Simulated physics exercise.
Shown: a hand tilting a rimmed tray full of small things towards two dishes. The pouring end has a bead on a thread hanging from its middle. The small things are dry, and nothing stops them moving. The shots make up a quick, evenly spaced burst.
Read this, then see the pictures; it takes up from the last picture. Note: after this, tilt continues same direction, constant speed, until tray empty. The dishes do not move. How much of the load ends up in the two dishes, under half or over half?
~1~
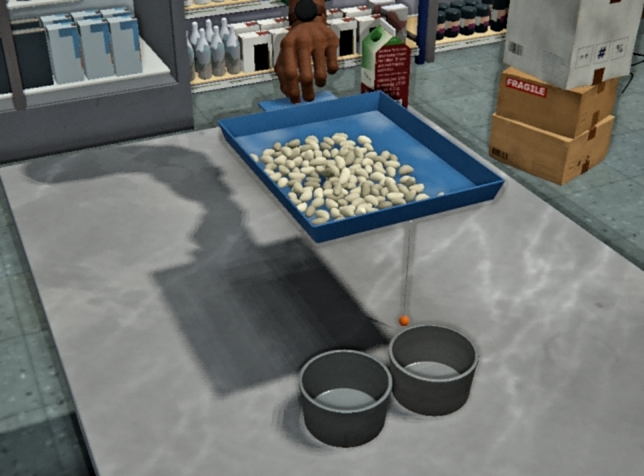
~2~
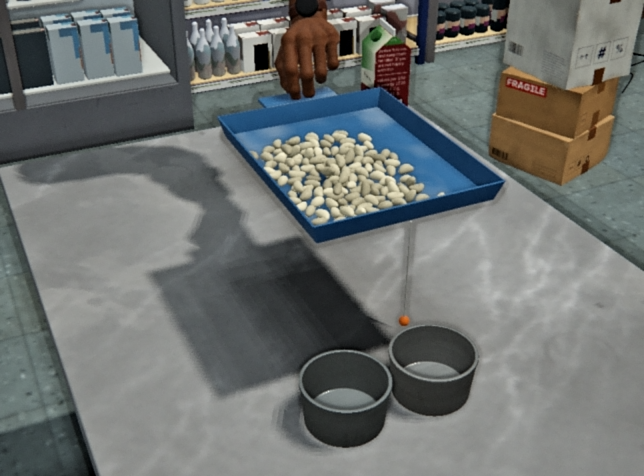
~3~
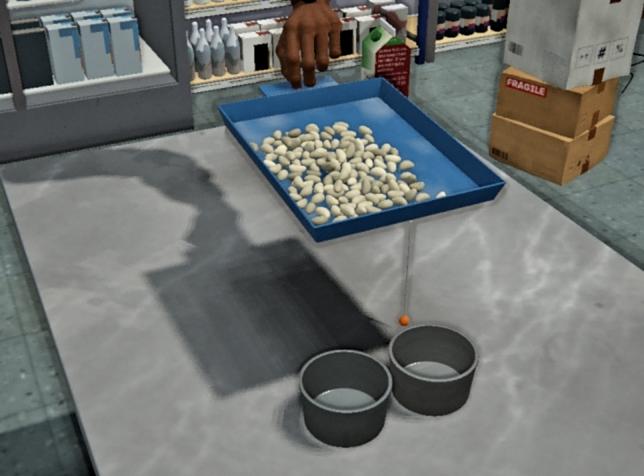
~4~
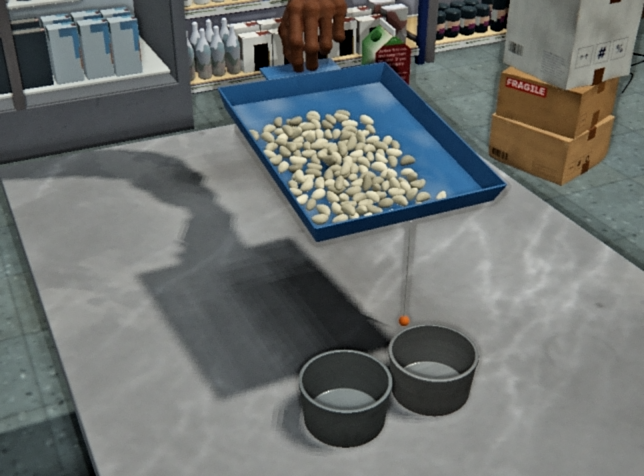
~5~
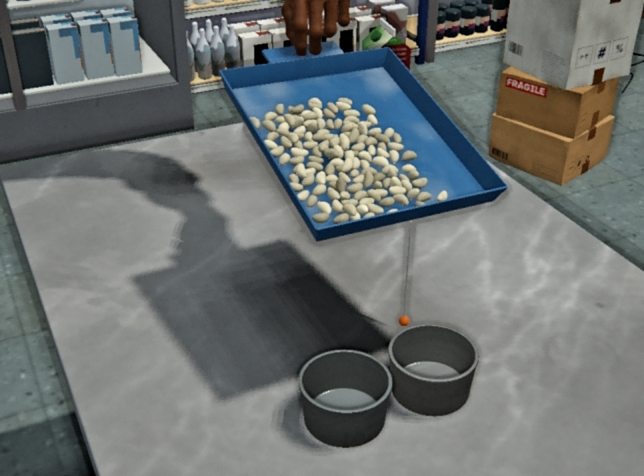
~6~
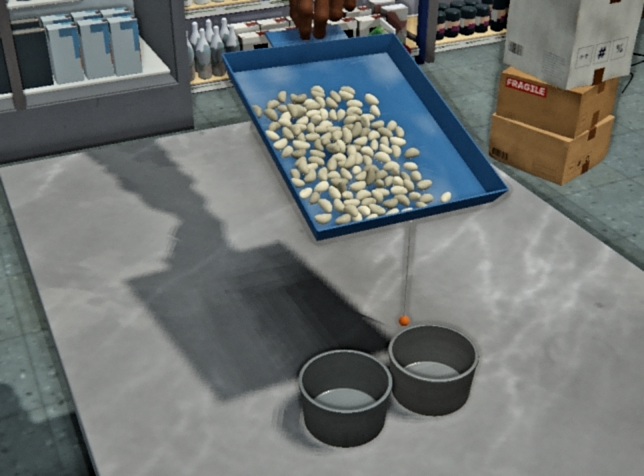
Under half.
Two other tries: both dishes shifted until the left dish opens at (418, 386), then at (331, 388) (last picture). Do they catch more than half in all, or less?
A majority, then a minority.
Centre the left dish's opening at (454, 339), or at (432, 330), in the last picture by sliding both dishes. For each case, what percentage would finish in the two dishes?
In the first position around 30 percent, in the second around 10 percent.
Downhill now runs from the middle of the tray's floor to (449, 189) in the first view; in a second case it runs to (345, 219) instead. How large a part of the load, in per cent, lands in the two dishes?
Near 0 % and, after that, 60 %.
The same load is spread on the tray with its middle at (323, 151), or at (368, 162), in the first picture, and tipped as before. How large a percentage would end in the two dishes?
Roughly 40 % and then 40 %.
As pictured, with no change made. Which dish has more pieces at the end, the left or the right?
I'd say more ends in the right-side one.
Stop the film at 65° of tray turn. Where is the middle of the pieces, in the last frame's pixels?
Centre estimate: (407, 178).
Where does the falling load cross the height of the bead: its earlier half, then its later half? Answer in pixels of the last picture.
At about (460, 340), then at (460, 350).
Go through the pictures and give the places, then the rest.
The first frame shows corners of the pouring end at (317, 222) and (496, 179), level; middle of the load at (335, 172), white beans; left dish at (366, 424); right dish at (455, 393); bead on its thread at (404, 321).
The second frame shows corners of the pouring end at (317, 222) and (496, 179), level; middle of the load at (335, 170).
The third frame shows corners of the pouring end at (318, 222) and (497, 180), tipped barely, level across its low end; middle of the load at (336, 165).
The fourth frame shows corners of the pouring end at (319, 222) and (498, 182), tipped a little, level across its low end; middle of the load at (337, 159).
The fifth frame shows corners of the pouring end at (320, 223) and (499, 184), tipped a little, level across its low end; middle of the load at (339, 152).
The sixth frame shows corners of the pouring end at (322, 224) and (500, 186), tipped clearly, level across its low end; middle of the load at (341, 147); left dish at (366, 424); right dish at (455, 393).
Soon after the last picture, tray tipped steeply; nearly all on the tray; a stray few in the air.
A little later, tray tipped past a quarter turn; a small part on the tray; a stray few in the left dish; about a quarter in the right dish; about a third outside both; about a third in the air.
Later still, tray tipped past a quarter turn; a small part in the left dish; about a quarter in the right dish; about two thirds outside both.
At rest, tray tipped past a quarter turn; a small part in the left dish; about a quarter in the right dish; about two thirds outside both.
